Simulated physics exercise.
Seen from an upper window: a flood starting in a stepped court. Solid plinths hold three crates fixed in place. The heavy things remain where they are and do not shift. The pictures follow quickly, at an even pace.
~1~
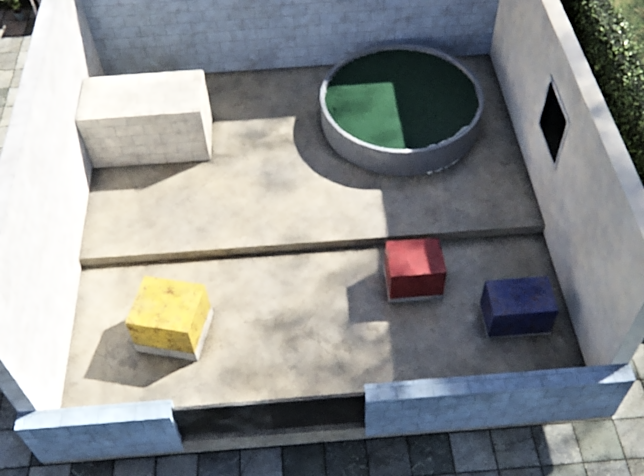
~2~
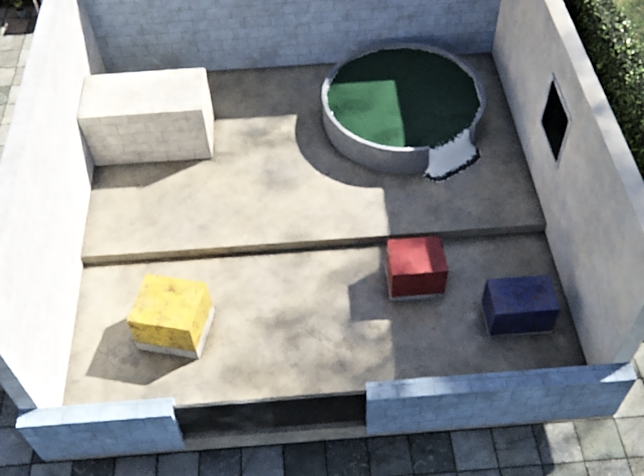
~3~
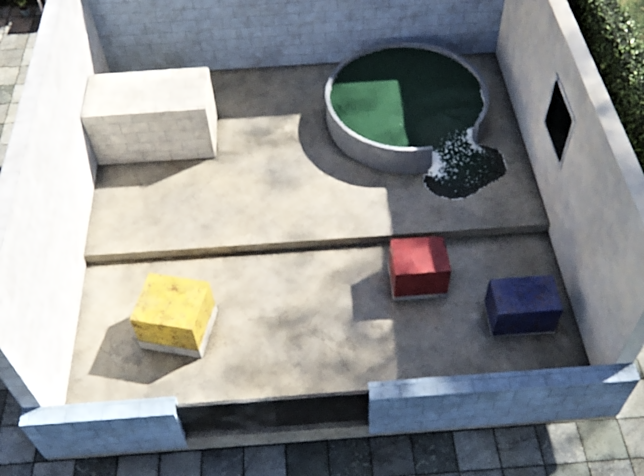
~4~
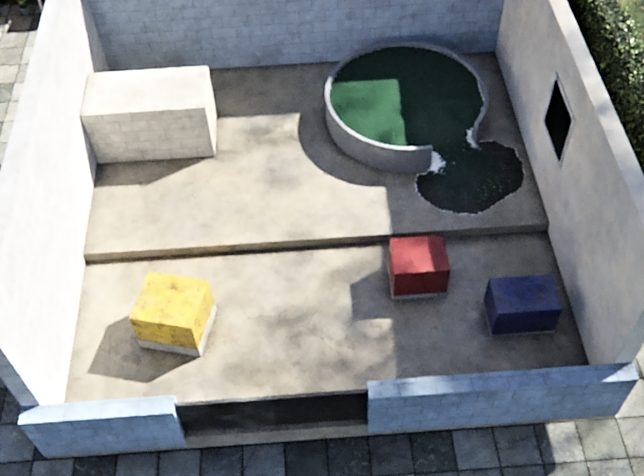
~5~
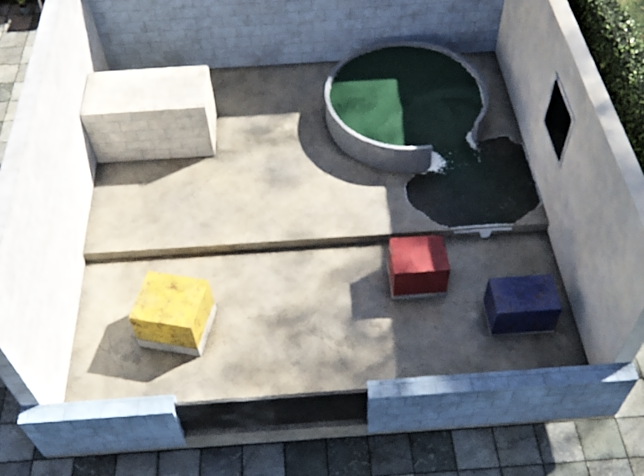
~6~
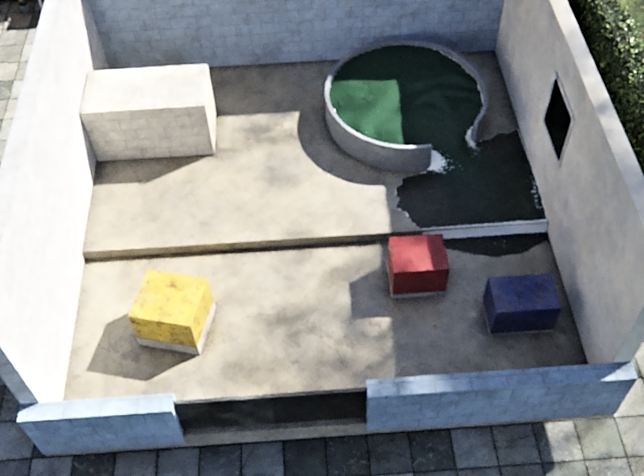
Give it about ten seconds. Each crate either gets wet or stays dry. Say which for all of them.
The red crate doesn't remain clear of the water all along; the blue crate doesn't remain clear of the water all along; the yellow crate remains clear of the water all along.
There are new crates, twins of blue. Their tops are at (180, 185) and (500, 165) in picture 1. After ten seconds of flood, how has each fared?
Crate one avoids the flood; crate two is touched by the flood.
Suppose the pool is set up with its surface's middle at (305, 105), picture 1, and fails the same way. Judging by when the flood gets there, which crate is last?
Yellow-painted one.
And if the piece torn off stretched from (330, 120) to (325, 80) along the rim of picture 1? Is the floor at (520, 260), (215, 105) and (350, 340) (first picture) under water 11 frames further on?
One after the other: Dry, wet, free of water.
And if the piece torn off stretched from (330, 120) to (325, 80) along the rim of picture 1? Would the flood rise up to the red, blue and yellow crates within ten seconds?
In short: The red crate stays dry; the blue crate is wetted; the yellow crate keeps dry.
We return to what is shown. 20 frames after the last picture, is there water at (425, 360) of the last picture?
That spot: Submerged.
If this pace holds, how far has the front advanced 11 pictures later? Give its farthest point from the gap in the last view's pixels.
The farthest wet spot is near (588, 391).
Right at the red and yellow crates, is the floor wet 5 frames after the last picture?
The red crate is in the flood, the yellow crate is still clear.
A moment on, water covers 15 % of the floor; the red crate water round its plinth, the blue crate water round its plinth, the yellow crate not reached.
Next, water covers 20 % of the floor; the red crate water round its plinth, the blue crate water round its plinth, the yellow crate not reached.
Then, water covers 30 % of the floor; the red crate water round its plinth, the blue crate water round its plinth, the yellow crate not reached.
Later, water covers 50 % of the floor; the red crate water round its plinth, the blue crate water round its plinth, the yellow crate water round its plinth.
In the end, water covers 60 % of the floor; the red crate was topped, the blue crate was topped, the yellow crate stayed above the water.
